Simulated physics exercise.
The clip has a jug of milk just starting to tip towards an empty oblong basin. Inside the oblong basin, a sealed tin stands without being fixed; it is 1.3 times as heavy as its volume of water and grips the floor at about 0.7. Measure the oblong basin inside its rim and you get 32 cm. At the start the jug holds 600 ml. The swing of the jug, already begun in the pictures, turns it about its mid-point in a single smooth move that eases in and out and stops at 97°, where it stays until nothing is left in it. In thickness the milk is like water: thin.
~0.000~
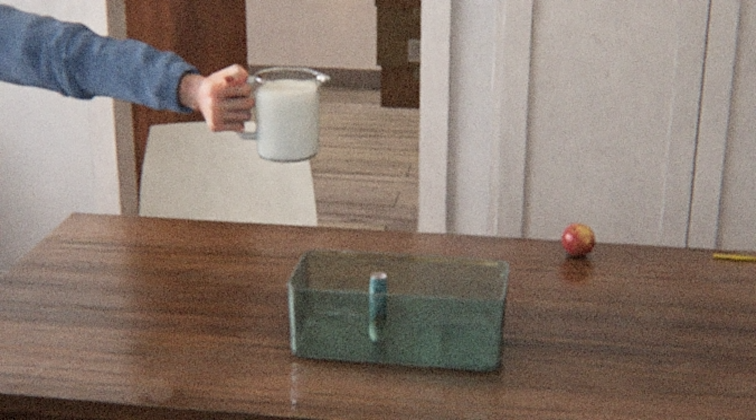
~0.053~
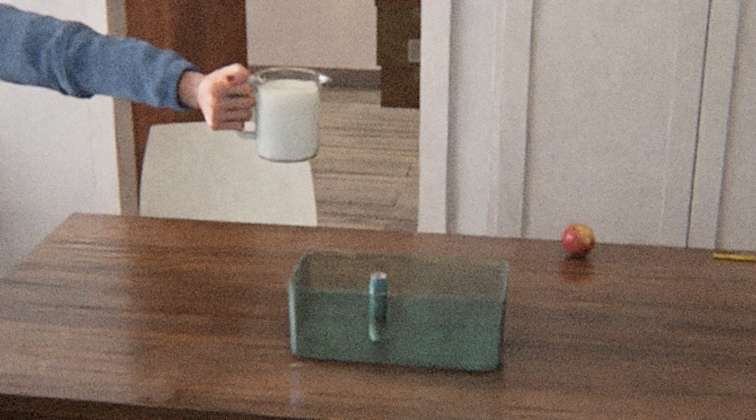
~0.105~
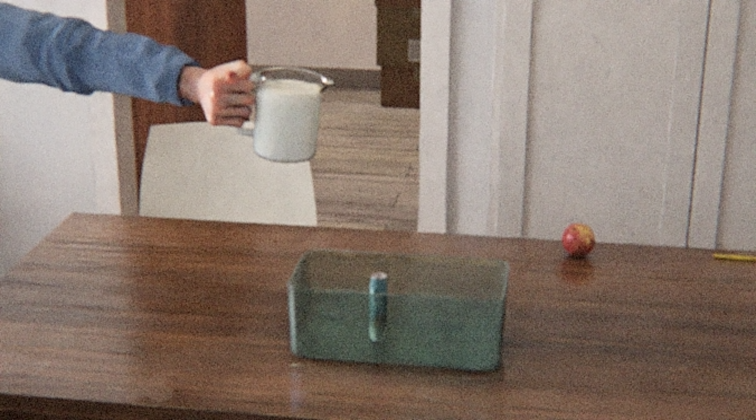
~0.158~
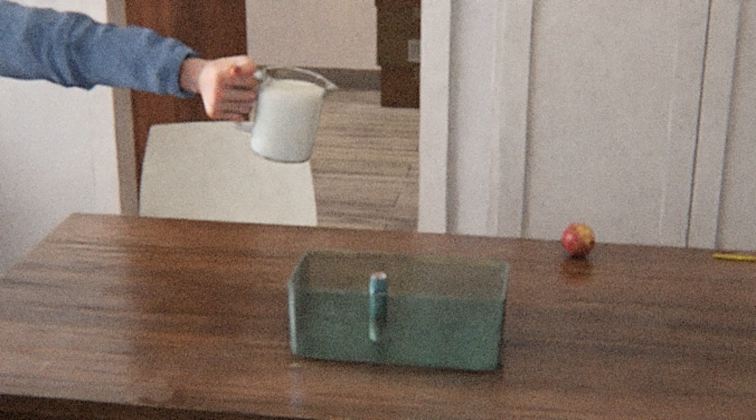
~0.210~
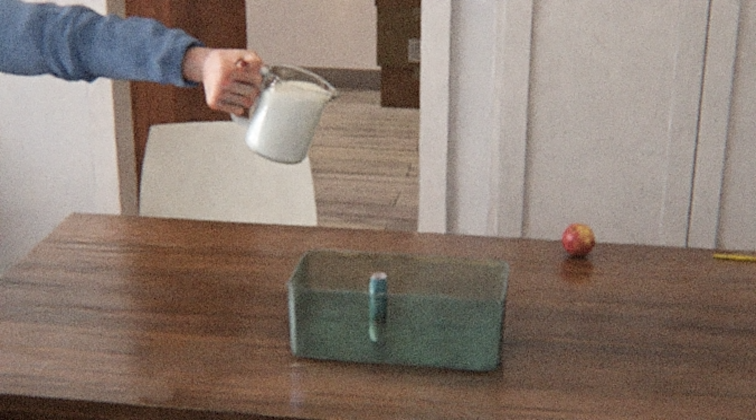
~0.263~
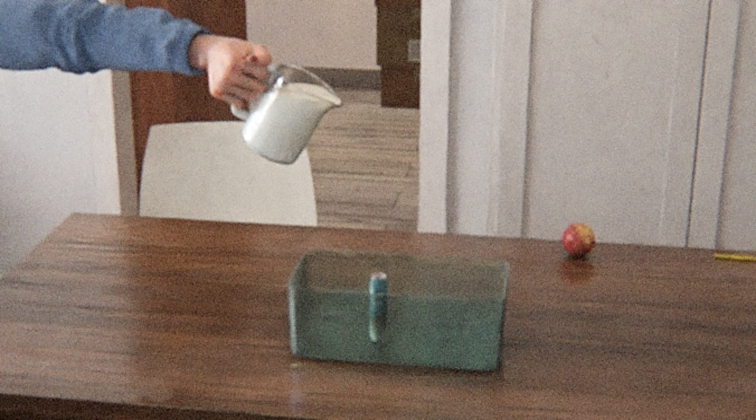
A hand in a blue sleeve, reaching in from the left, holds a clear glass jug of milk upright, then tilts it steadily rightward above a dark wooden table. The fixed view looks slightly down on a room with a white chair and pale panelled doors behind. A greenish clear oblong basin holding a small upright tin stands centrally, with a red apple farther right, all motionless.
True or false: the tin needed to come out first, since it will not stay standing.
False.
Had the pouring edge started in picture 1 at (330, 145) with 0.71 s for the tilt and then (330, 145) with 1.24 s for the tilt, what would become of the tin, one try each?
Trial 1 - tin tips; trial 2 - tin tips.
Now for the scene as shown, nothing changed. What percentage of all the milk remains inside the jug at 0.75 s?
28 per cent or thereabouts.
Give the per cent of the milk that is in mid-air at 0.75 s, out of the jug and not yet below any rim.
Some 34 per cent.
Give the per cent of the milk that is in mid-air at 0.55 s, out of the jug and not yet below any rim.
Near 28 per cent at that time.
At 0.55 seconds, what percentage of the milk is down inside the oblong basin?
Roughly 4 per cent.
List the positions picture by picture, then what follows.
Tilt 0°; pouring edge (330, 78); surface from (258, 86) to (318, 88); the oblong basin's rim runs from (297, 269) to (506, 282); the tin's top is at (379, 279), in the first picture.
Tilt 1°; pouring edge (331, 79); surface from (259, 85) to (319, 89), in the second picture.
Tilt 5°; pouring edge (333, 83); surface from (261, 85) to (321, 90), in the third picture.
Tilt 11°; pouring edge (337, 88); surface from (263, 86) to (324, 91), in the fourth picture.
Tilt 20°; pouring edge (341, 95); surface from (262, 95) to (331, 93), in the fifth picture.
Tilt 29°; pouring edge (343, 105); surface from (259, 101) to (340, 98), in the sixth picture.
After 0.55 s the tilt is 85° and 69 per cent is still to pour; the tin stands where it began.
After 0.75 s the tilt is 97° and 27 per cent is still to pour; the tin stands where it began.
After 0.97 s the tilt is 97° and 9 per cent is still to pour; the tin stands where it began.
After 1.21 s the tilt is 97° and 2 per cent is still to pour; the tin stands where it began.
In the end the tin stands where it began.
